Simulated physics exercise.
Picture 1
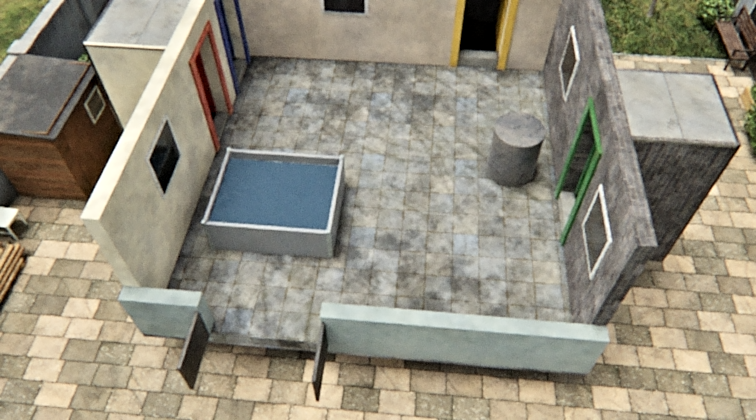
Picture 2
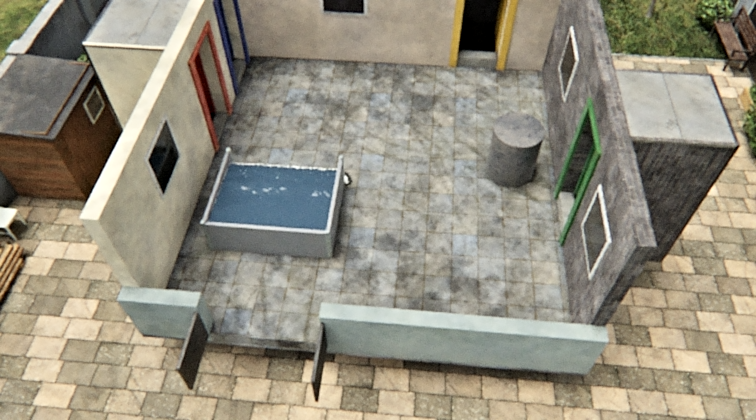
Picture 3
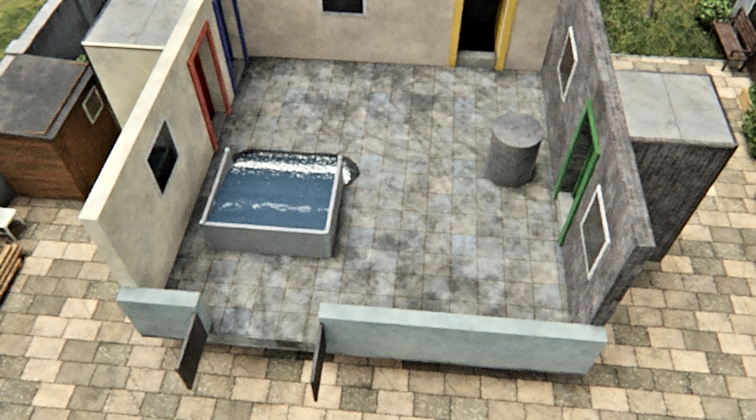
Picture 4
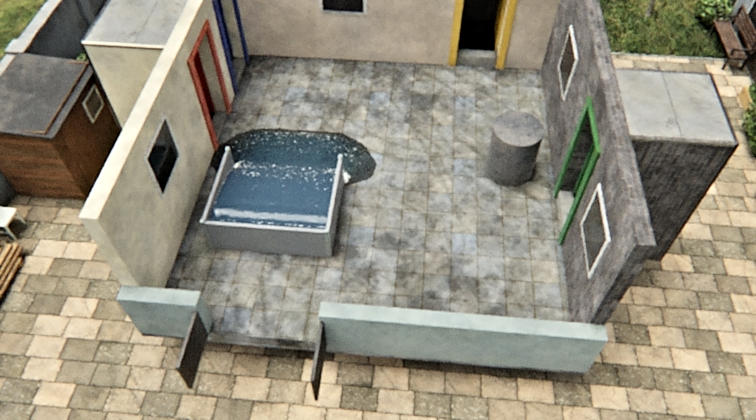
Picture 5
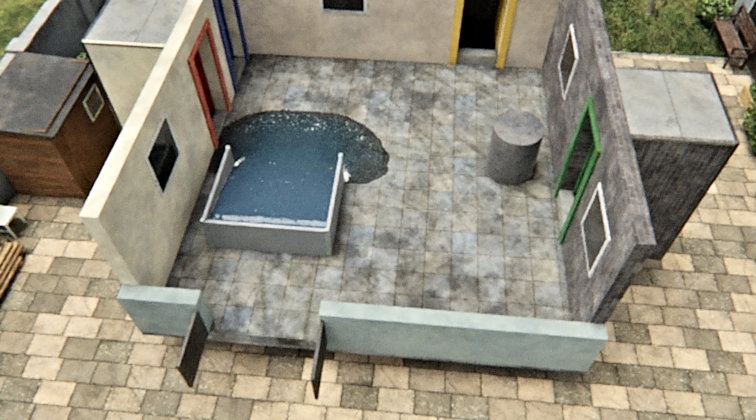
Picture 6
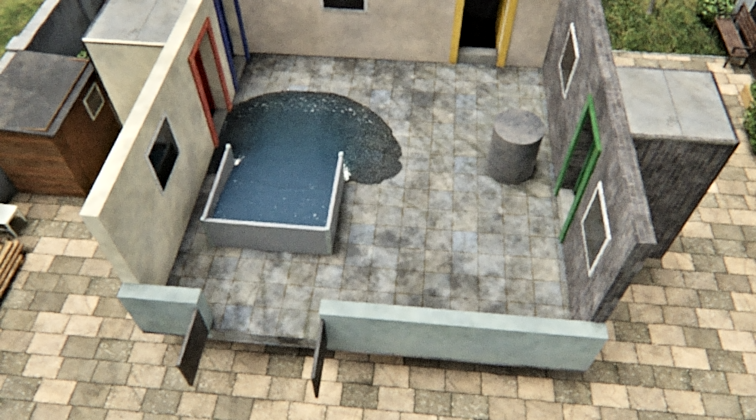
In a walled back court with coloured doorways, the far side of a rectangular tank gives way and water pours out onto the grey paved floor, spreading in a dark, rounded pool toward the back and right.
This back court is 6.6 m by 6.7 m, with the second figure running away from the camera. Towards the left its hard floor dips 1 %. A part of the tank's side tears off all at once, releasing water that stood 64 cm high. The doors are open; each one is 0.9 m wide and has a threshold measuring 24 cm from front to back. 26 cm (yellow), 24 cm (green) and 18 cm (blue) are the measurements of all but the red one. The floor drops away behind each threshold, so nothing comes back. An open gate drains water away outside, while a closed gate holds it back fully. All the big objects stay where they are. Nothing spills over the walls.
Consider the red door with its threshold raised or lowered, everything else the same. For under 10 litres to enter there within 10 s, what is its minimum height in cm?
Its minimum height would be about 13 cm.
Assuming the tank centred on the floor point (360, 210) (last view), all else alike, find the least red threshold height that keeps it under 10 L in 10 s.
Some 7.0 cm.
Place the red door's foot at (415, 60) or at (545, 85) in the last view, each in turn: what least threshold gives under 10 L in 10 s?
In turn: Roughly 12.5 cm, roughly 12.5 cm.
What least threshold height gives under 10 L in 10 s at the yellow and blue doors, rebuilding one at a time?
You'd want some 6.5 cm at yellow and some 29 cm at blue.
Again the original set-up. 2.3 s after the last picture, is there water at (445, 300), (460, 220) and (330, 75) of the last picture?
First bone-dry, second bone-dry, third wet through.
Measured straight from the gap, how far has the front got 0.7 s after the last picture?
4.0 m.
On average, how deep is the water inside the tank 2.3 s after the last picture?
Near 11 cm, averaged.
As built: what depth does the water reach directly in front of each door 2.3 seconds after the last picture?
In cm: Yellow 10, red 11, green 0, blue 28.
Then, 0.7 s after the last picture water covers 35 % of the floor, deepest (31 cm) near (313, 56); 15 cm at the red door, 2 litres in over its 9 cm threshold.
Then, 2.3 s after the last picture water covers 40 % of the floor, deepest (28 cm) near (239, 84); 11 cm at the red door, 23 litres in over its 9 cm threshold.
Then, 9.3 s after the last picture water covers 95 % of the floor, deepest (8 cm) near (473, 337); 5 cm at the red door, 41 litres in over its 9 cm threshold.
At the red door as built, the water peaked near 15 cm, 0.7 s after the last picture.
With a threshold of 11 cm, 23 litres would have come in within the 10 s; with 14.5 cm, 4 litres. So under 10 litres takes about 13 cm.
